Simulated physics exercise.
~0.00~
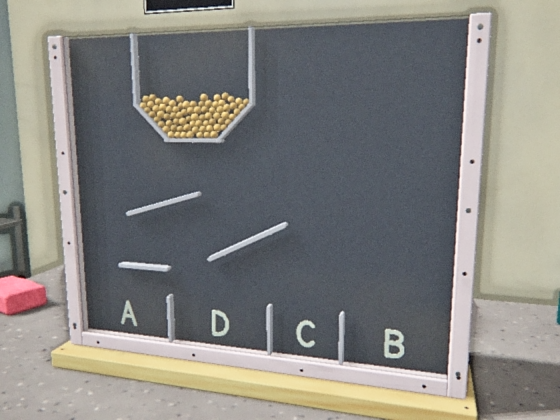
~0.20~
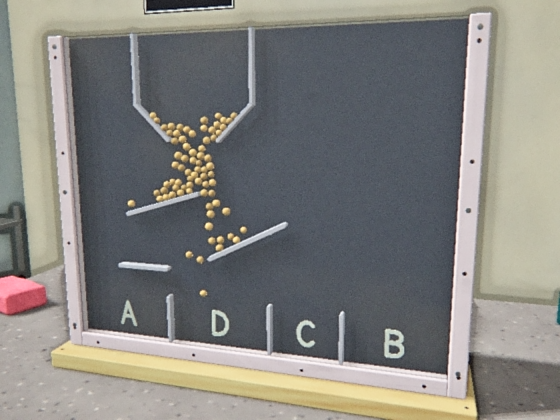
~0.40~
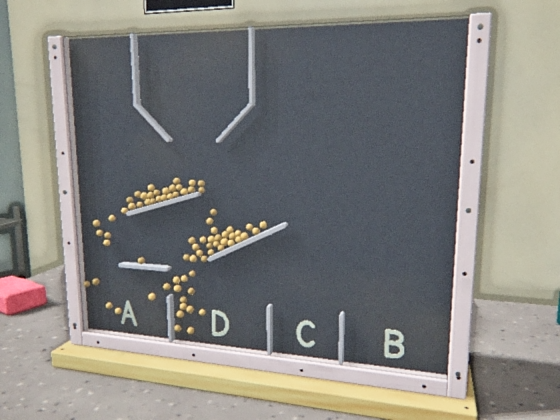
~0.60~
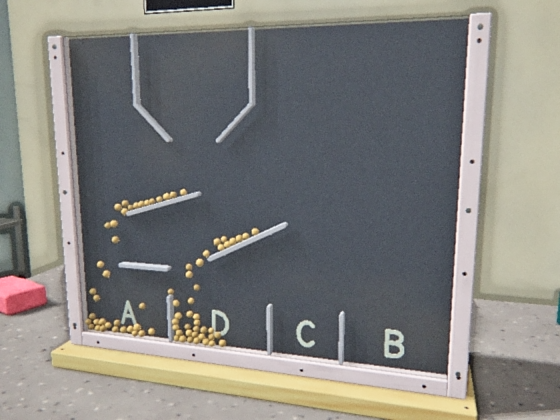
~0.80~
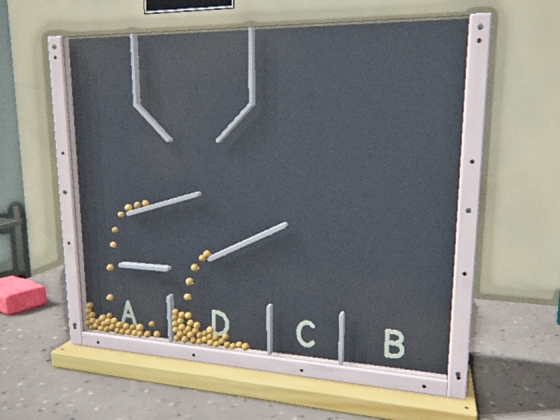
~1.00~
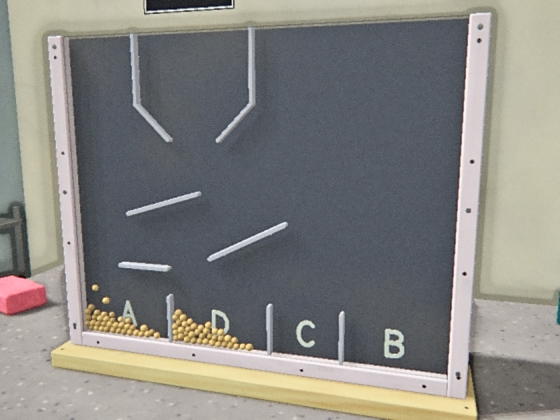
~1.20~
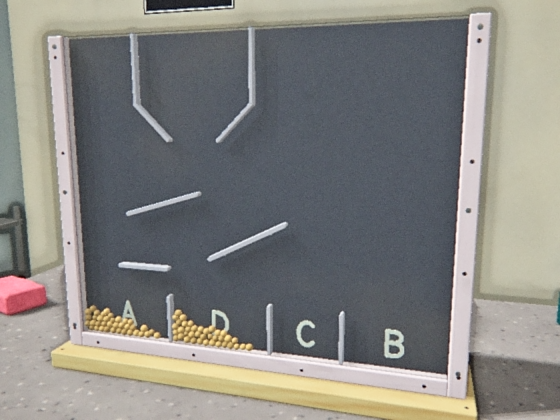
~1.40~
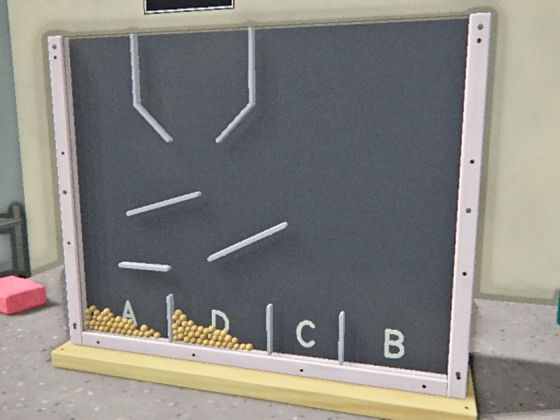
The video shows small golden beads dropping from an open hopper in an upright dark case, spilling over slanted ledges and falling on the left side. They settle in sloping piles in bins A and D, while C and B stay empty and the ledges end up clear.
